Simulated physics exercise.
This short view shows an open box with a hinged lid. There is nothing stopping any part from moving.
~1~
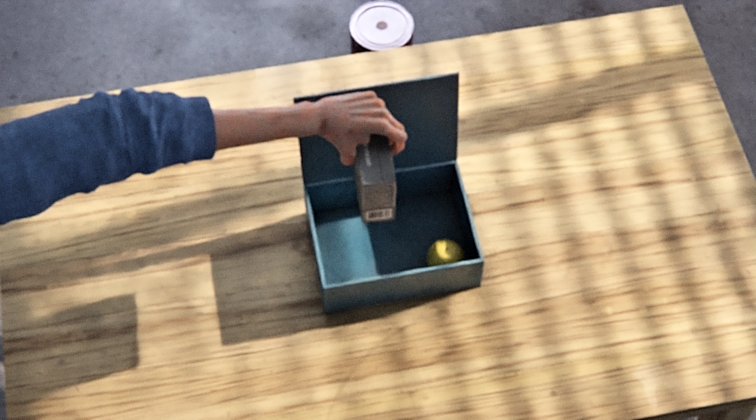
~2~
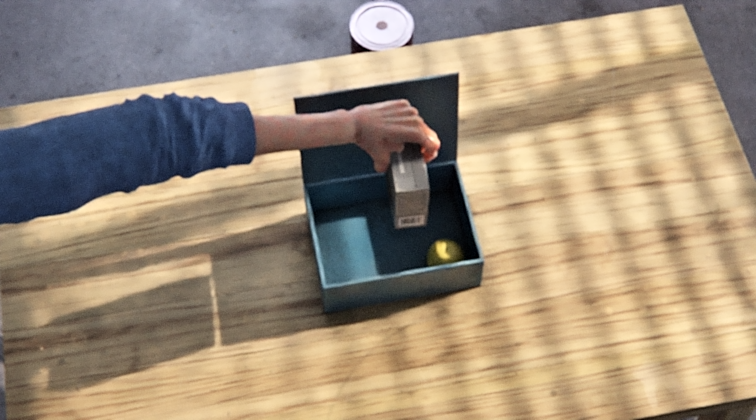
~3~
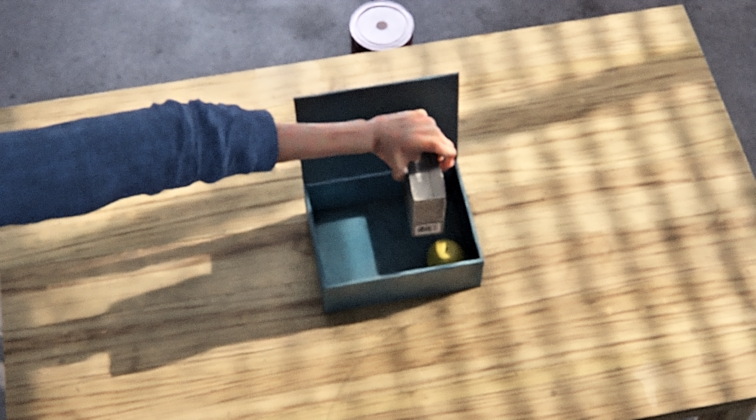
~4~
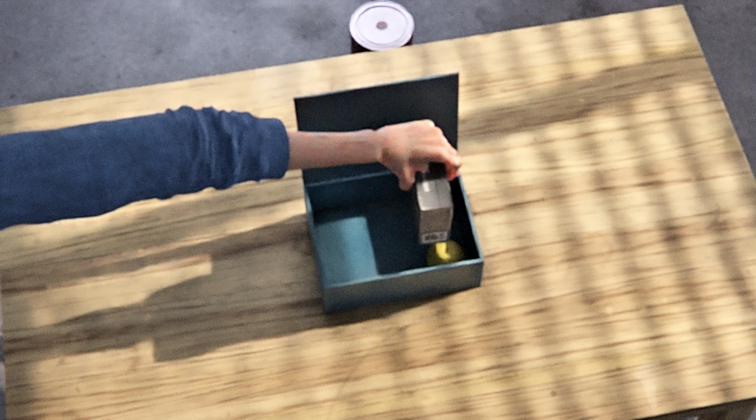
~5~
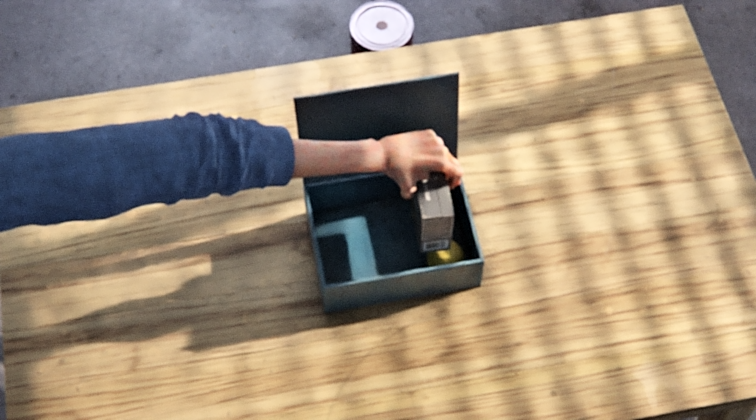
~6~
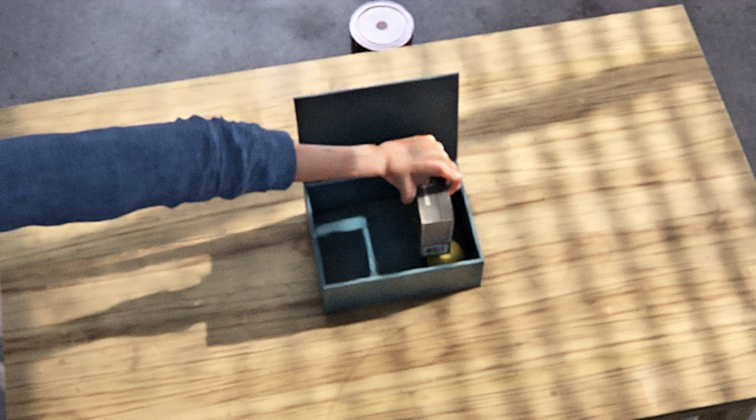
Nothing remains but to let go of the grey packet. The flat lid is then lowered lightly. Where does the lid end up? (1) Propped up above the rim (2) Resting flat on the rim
(2) Resting flat on the rim.
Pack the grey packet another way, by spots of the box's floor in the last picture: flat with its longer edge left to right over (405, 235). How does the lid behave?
Well, in that case it fits down fine.
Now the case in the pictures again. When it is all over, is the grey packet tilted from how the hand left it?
By the end the grey packet has leaned over.
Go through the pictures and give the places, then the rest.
The first frame shows still above its spot; grey packet (373, 166).
The second frame shows still above its spot; grey packet (405, 173).
The third frame shows still above its spot; grey packet (422, 181).
The fourth frame shows still above its spot; grey packet (428, 191).
The fifth frame shows still above its spot; grey packet (430, 199).
The sixth frame shows in place under the hand; grey packet (429, 204).
Then, 0.50 s on from there, grey packet on its side near (392, 233); yellow apple shifted a little.
Then, 1.30 s on from there, lid 78° above the rim; grey packet on its side near (379, 236).
Then, 1.70 s on from there, lid 50° above the rim; grey packet on its side near (379, 236).
Then, 2.10 s on from there, lid 13° above the rim; grey packet on its side near (379, 236).
In the end, lid shut; toppled in the box, grey packet; yellow apple unmoved. At the end, from the last picture's camera, grey packet near (379, 236).
